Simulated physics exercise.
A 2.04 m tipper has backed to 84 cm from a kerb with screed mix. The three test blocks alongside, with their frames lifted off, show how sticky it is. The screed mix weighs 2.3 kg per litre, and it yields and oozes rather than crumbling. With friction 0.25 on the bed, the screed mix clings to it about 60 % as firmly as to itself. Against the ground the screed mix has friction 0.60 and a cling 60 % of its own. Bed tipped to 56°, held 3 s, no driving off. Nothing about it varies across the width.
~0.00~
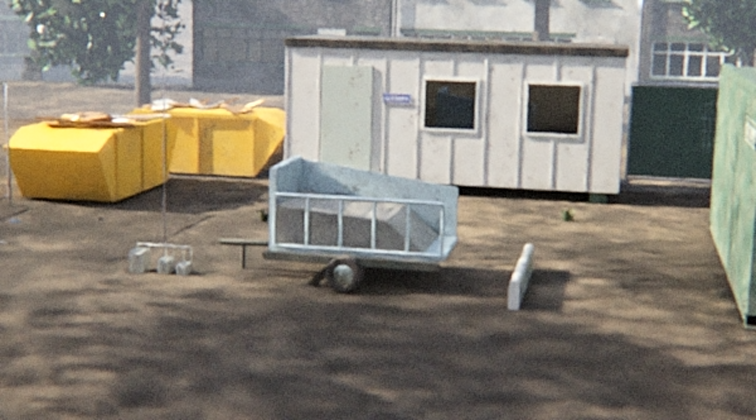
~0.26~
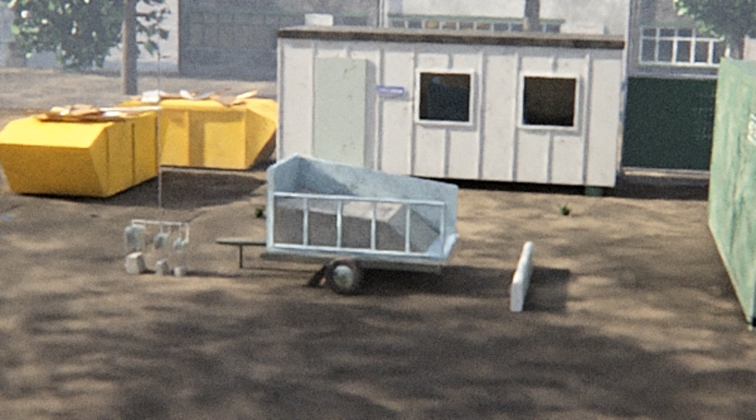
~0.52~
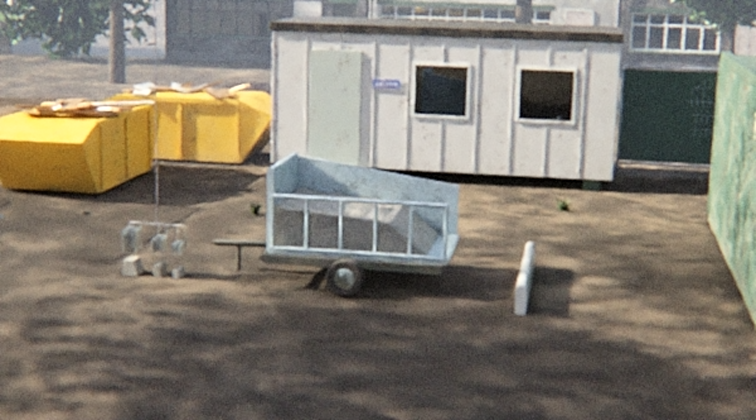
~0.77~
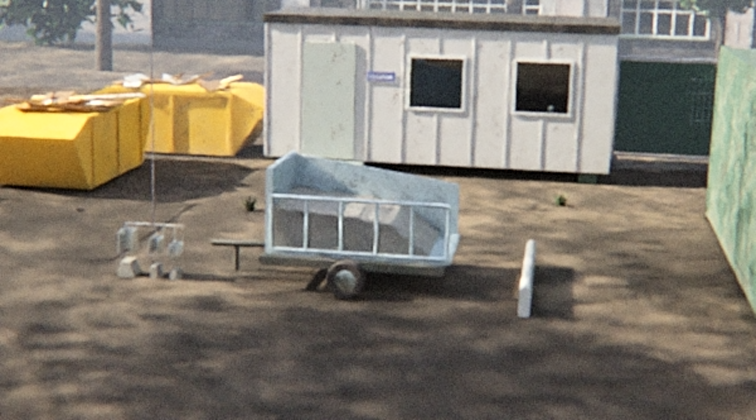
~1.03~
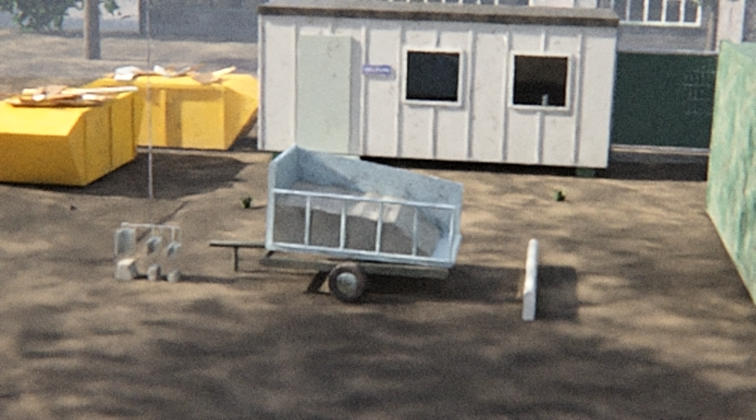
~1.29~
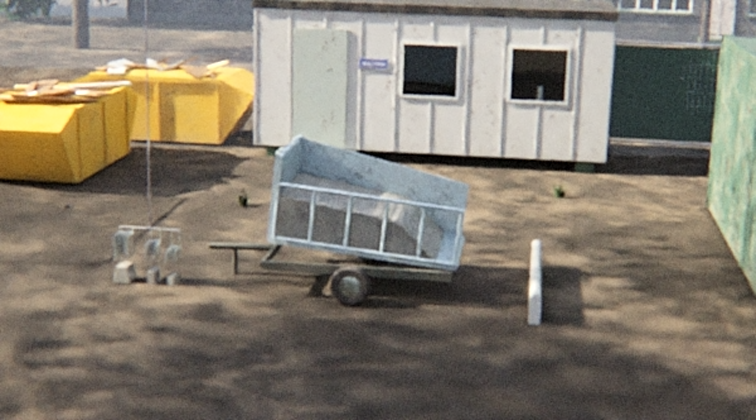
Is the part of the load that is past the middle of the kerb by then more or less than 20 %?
Answer: A smaller amount than 20 per cent.
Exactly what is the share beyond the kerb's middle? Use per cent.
Close to 10 in a hundred.
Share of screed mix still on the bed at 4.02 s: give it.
Some 16 per cent.
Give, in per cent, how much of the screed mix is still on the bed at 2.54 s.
Near 95 % then.
After 2.54 s, the tilt is 20 degrees, 97 % is on the bed and 0 % past the kerb's middle.
After 4.02 s, the tilt is 38 degrees, 16 % is on the bed and 5 % past the kerb's middle.
After 5.49 s, the tilt is 55 degrees, 1 % is on the bed and 10 % past the kerb's middle.
After 6.97 s, the tilt is 56 degrees, 1 % is on the bed and 10 % past the kerb's middle.
After 8.67 s, the tilt is 56 degrees, 1 % is on the bed and 10 % past the kerb's middle.
